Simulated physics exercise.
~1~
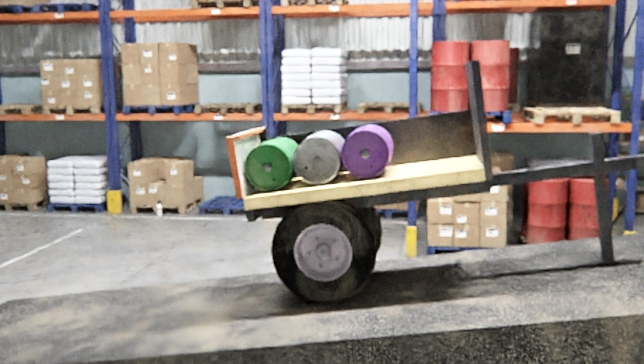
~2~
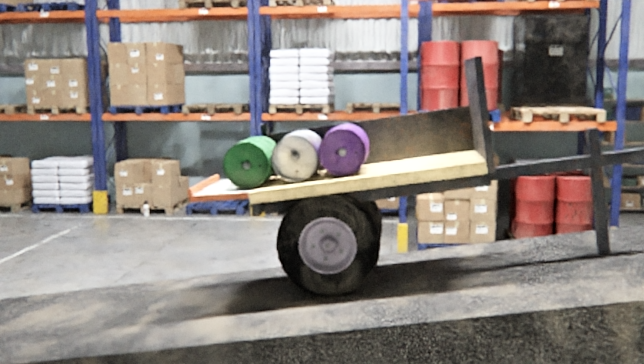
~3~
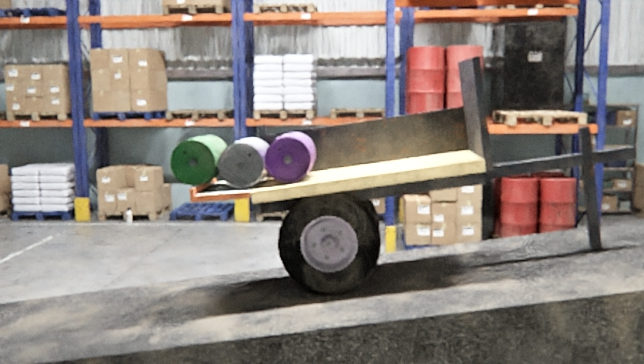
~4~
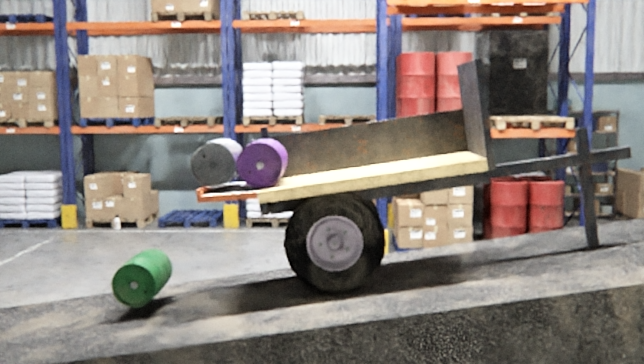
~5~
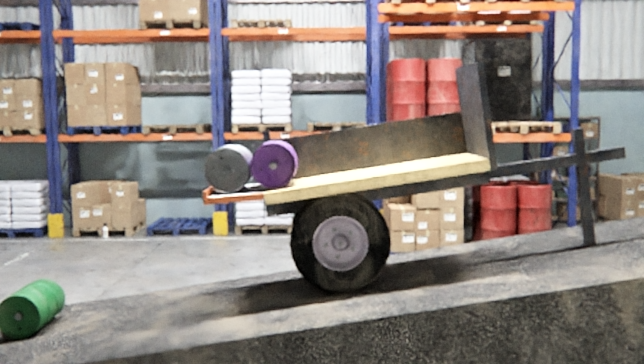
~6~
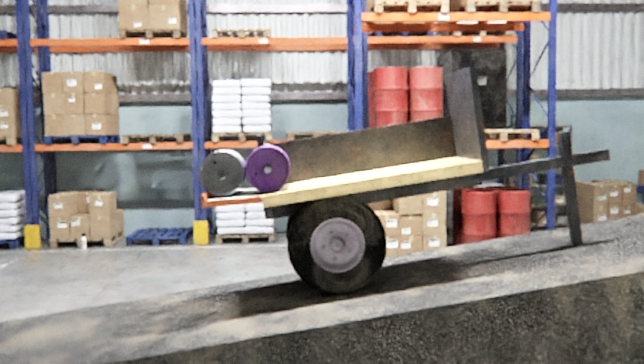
Three kegs rolling left down a tilted trailer as its tailgate drops, the green one falling off, the grey and purple staying aboard.
